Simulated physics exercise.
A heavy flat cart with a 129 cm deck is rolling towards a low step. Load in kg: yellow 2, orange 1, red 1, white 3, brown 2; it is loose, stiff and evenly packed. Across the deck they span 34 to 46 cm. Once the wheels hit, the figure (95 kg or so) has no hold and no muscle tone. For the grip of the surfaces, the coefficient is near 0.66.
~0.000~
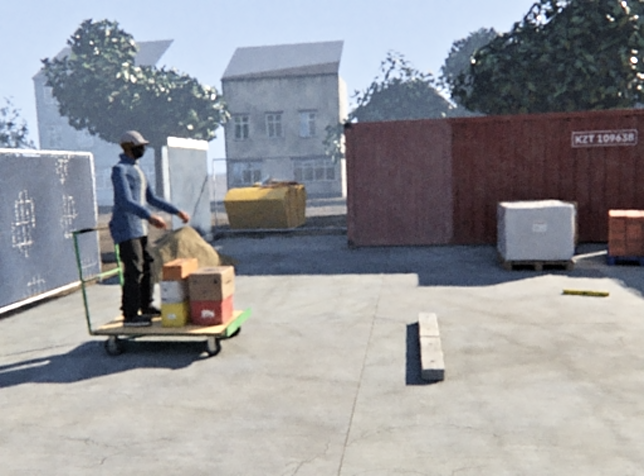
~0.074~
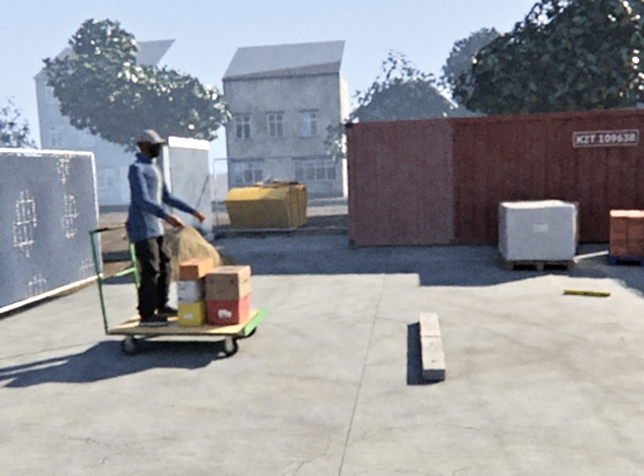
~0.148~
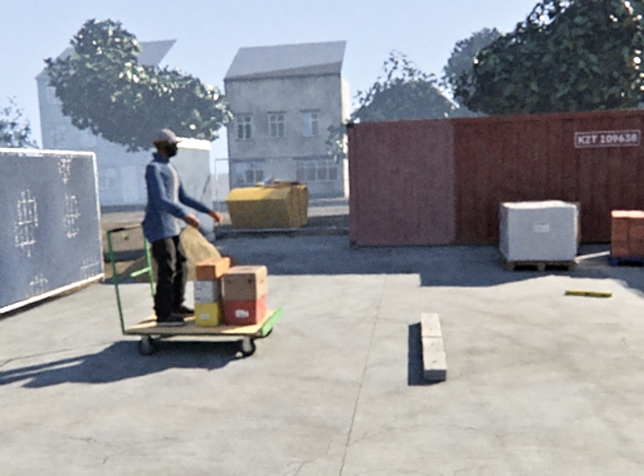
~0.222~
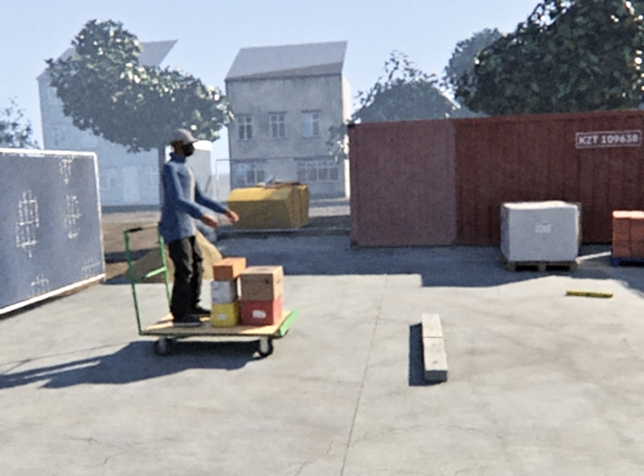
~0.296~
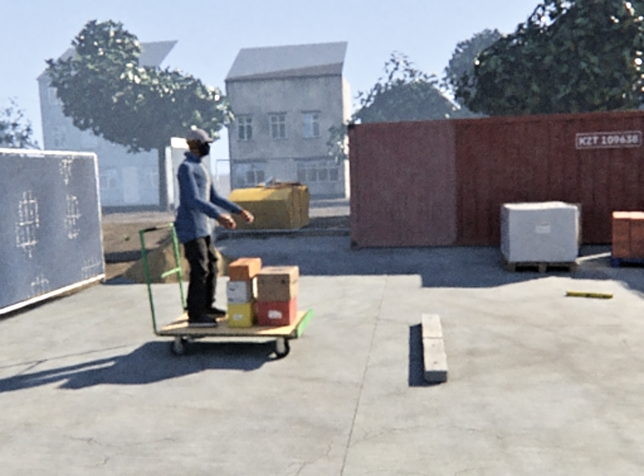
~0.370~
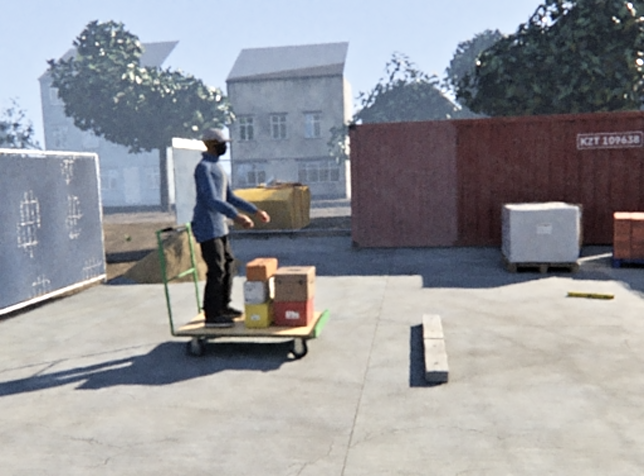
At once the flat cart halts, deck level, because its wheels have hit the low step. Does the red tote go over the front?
Yes.
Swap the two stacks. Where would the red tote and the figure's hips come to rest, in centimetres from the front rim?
In that case red 30 behind, hips 10 past.
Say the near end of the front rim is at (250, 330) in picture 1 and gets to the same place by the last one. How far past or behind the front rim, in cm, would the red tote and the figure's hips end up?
Red 20 behind, hips 100 behind.
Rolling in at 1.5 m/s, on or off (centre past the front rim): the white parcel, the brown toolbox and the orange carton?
So the white holds on, the brown drops off, and the orange holds on.
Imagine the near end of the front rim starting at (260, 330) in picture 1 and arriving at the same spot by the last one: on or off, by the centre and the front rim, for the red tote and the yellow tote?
Red - kept, yellow - kept.
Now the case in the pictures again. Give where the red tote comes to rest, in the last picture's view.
End point: About (496, 330) px.
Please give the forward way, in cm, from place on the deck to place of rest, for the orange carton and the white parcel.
Forward shift, cm - orange: 310; white: 140.
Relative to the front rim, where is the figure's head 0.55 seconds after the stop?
Roughly 50 cm past the front rim.
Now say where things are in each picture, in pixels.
In the first picture, red tote (212, 309), brown toolbox (212, 283), rim corner (226, 332); 178 cm still to roll.
In the second picture, red tote (229, 308), brown toolbox (228, 283), rim corner (244, 332); 163 cm still to roll.
In the third picture, red tote (245, 309), brown toolbox (245, 283), rim corner (262, 332); 148 cm still to roll.
In the fourth picture, red tote (262, 309), brown toolbox (262, 283), rim corner (280, 333); 132 cm still to roll.
In the fifth picture, red tote (278, 309), brown toolbox (278, 283), rim corner (297, 333); 117 cm still to roll.
In the sixth picture, red tote (295, 310), brown toolbox (295, 284), rim corner (315, 334); 102 cm still to roll. Speed about 2.1 m/s.
The wheels strike at 0.86 s.
After 1.11 s the red tote is 12 cm behind the rim, tilted 40°, near (420, 301) in the last picture's view.
After 1.41 s the red tote is 10 cm past the rim, tilted 140°, near (444, 300) in the last picture's view.
After 1.86 s the red tote is 44 cm past the rim, tilted 80°, near (484, 331) in the last picture's view.
Final state at 3.7 s, past the rim, orange carton, red tote, white parcel, brown toolbox and the figure's hips; behind it, yellow tote.
